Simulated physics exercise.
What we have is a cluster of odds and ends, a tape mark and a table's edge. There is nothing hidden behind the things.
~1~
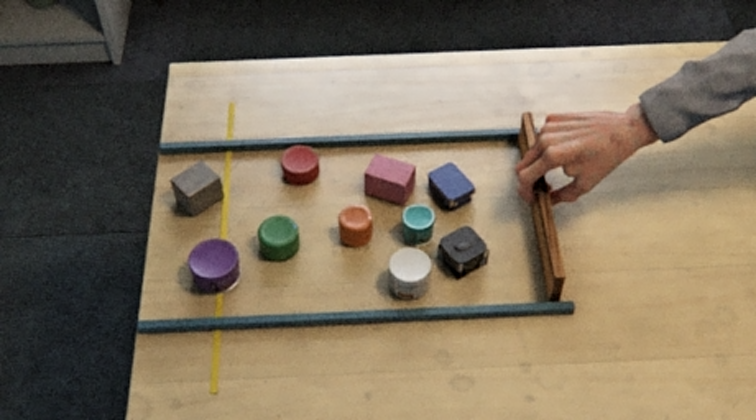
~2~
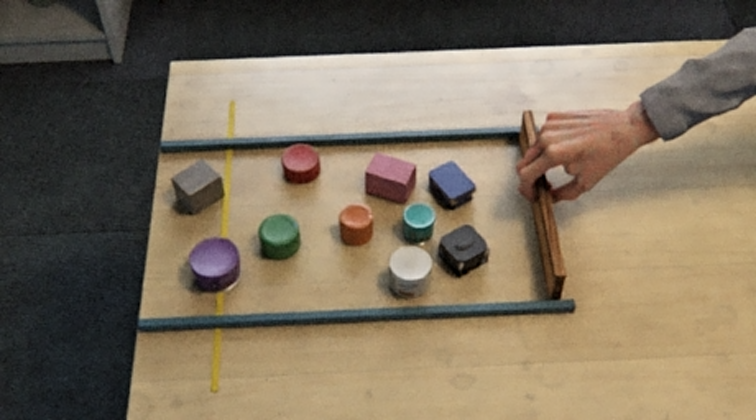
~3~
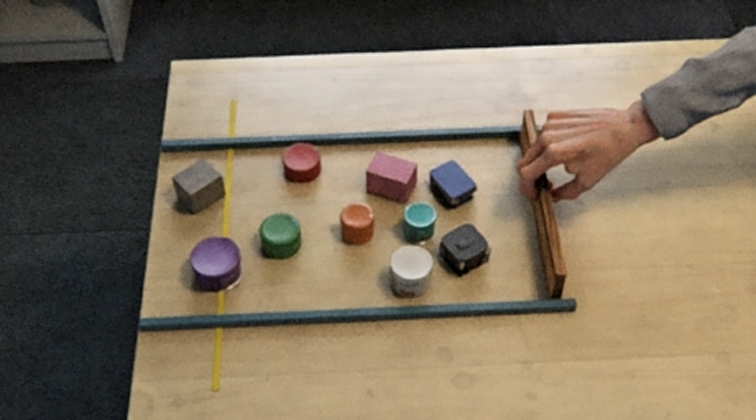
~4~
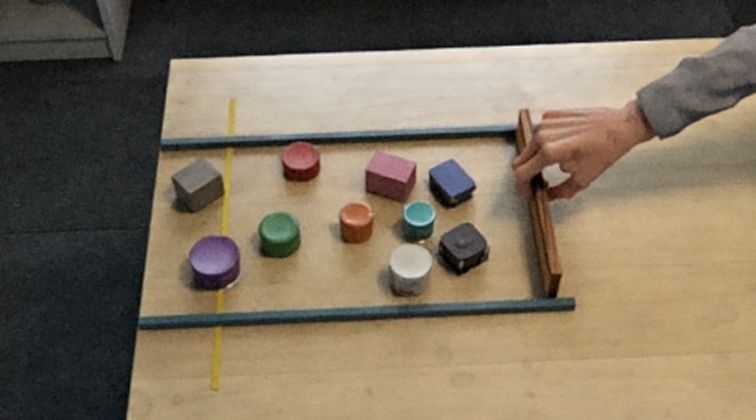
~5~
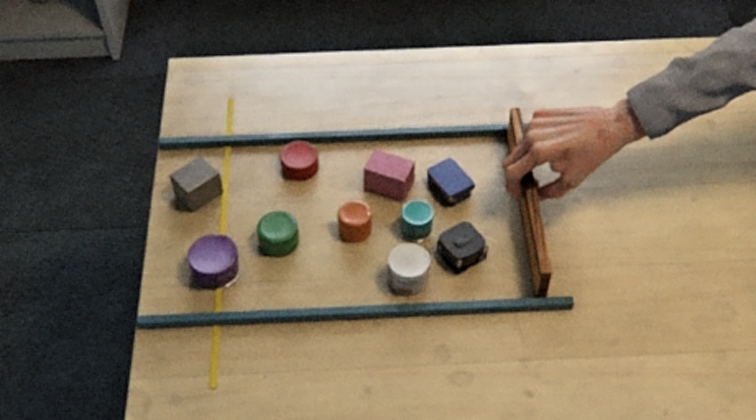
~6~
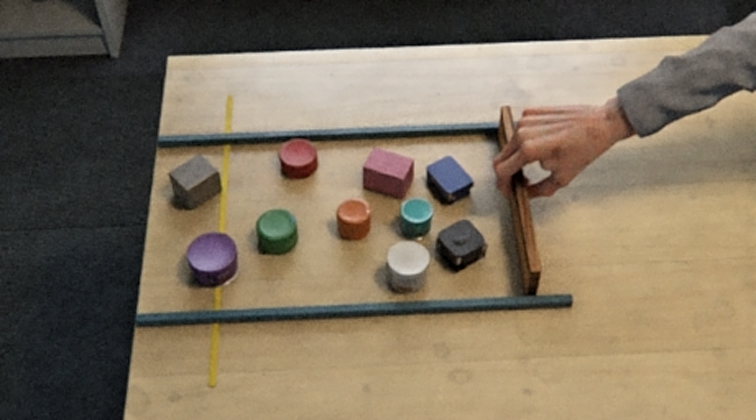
A hand slides a wooden board slightly left between two rails on a table, towards scattered blocks and pots that stay still.
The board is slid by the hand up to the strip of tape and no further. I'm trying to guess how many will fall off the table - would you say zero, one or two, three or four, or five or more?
I would say one or two.
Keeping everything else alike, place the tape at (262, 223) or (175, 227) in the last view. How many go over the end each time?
The floor gets 0 the first time and 5 the second.
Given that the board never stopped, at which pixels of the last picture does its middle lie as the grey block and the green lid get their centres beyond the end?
The grey block puts it at (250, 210), the green lid at (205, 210).
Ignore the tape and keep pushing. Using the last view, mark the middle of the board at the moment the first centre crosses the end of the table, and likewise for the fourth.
Near (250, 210) and (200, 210).
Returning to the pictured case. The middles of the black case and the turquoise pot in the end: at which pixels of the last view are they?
You'll find the black case at roughly (201, 251) and the turquoise pot at roughly (205, 212).
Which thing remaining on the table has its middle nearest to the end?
That is the purple pot.
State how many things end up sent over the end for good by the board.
Total count: 1.
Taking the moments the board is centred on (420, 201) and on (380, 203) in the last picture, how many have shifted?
Counting first: 5, next 6.
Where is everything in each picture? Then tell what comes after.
Grey block (198, 188); purple pot (215, 267); green lid (279, 238); board (540, 203); tape (224, 231), in the first frame.
Purple pot (216, 265); blue case (451, 186), in the second frame.
Green lid (281, 236); red lid (302, 163), in the third frame.
Grey block (199, 185); turquoise pot (419, 222), in the fourth frame.
Purple pot (215, 262); white tub (409, 270), in the fifth frame.
Grey block (196, 182); purple pot (214, 260); green lid (277, 232); board (518, 197); tape (222, 224), in the sixth frame.
A little later, none off yet; grey block at rest near (196, 182); purple pot at rest near (214, 260); green lid at rest near (277, 232).
Next, none off yet; grey block at rest near (196, 182); purple pot moving near (206, 264); green lid shifted about its own width near (236, 236).
When it is over, the number that fall off is one or two; down, grey block.
